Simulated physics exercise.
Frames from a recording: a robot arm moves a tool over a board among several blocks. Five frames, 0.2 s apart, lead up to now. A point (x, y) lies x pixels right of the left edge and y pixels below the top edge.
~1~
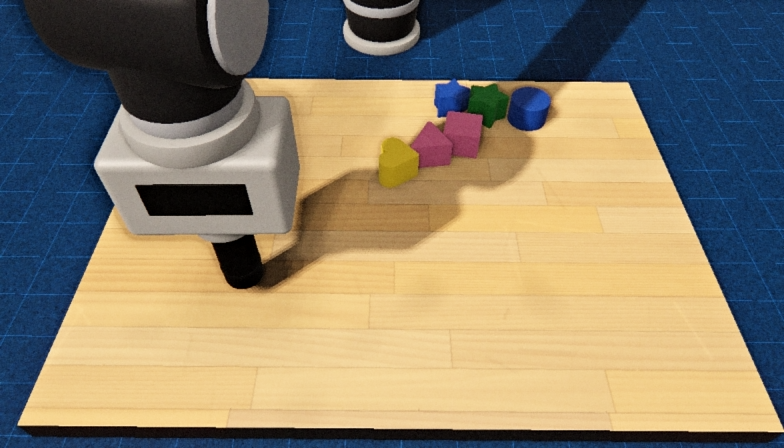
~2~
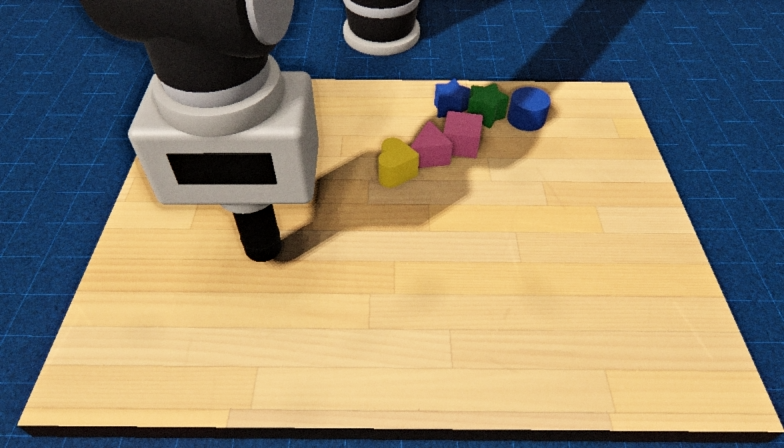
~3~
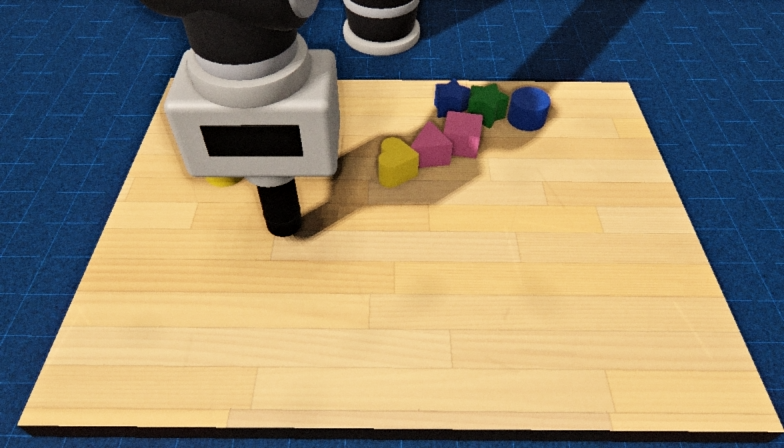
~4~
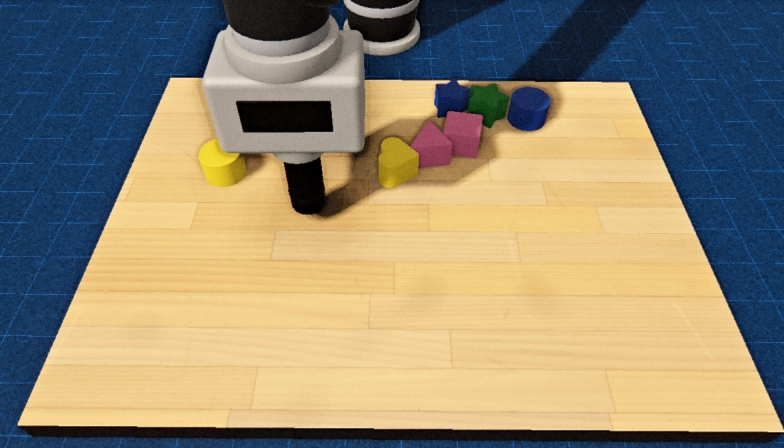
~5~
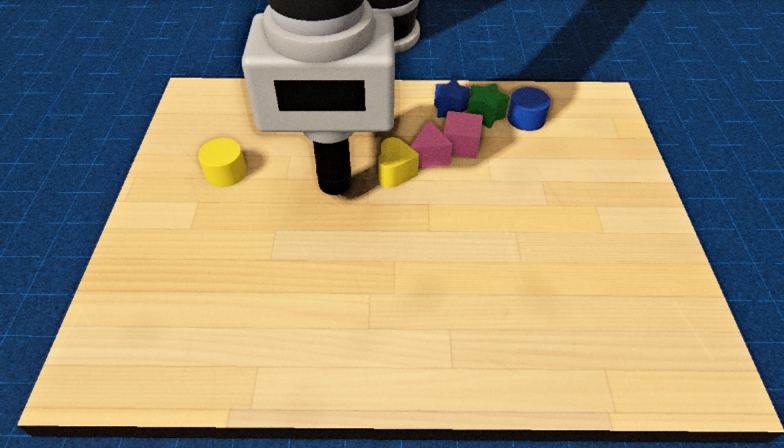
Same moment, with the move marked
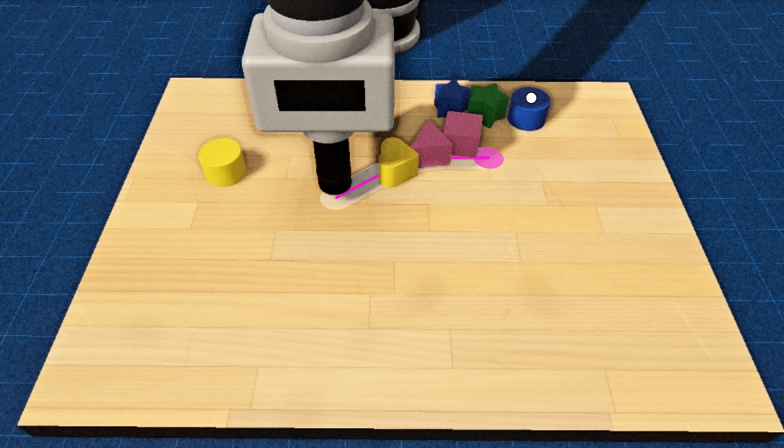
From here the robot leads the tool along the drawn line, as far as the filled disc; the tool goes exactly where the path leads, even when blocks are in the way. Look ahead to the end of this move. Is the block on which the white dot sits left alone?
I expect so.
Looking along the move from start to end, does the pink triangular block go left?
No
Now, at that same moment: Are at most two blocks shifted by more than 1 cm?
In short: No.
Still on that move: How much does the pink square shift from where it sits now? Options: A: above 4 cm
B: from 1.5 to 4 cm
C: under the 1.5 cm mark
The answer is B.
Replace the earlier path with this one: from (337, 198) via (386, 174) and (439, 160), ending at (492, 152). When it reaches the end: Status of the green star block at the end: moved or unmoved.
It is no longer where it was.
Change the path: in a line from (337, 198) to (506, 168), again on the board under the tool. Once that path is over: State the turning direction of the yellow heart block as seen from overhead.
From above, the yellow heart block will be seen to turn anti-clockwise.
The drawn path runs from (337, 198) over (384, 173) and (434, 159) to (488, 158); the dot is on the blue round block.
On the path given first. One third of the way, tool at (384, 160); yellow heart block at (421, 150), turned 35° clockwise; pink triangular block at (445, 134), turned 40° anticlockwise; pink square at (472, 119).
Two thirds of the way, tool at (435, 146); yellow heart block at (468, 153), turned 105° clockwise; pink triangular block at (492, 140), turned 65° anticlockwise; pink square at (473, 117).
At the end, tool at (491, 145); yellow heart block at (492, 161), turned 190° clockwise; pink triangular block at (522, 143), turned 25° anticlockwise; pink square at (478, 115); blue round block not moved.
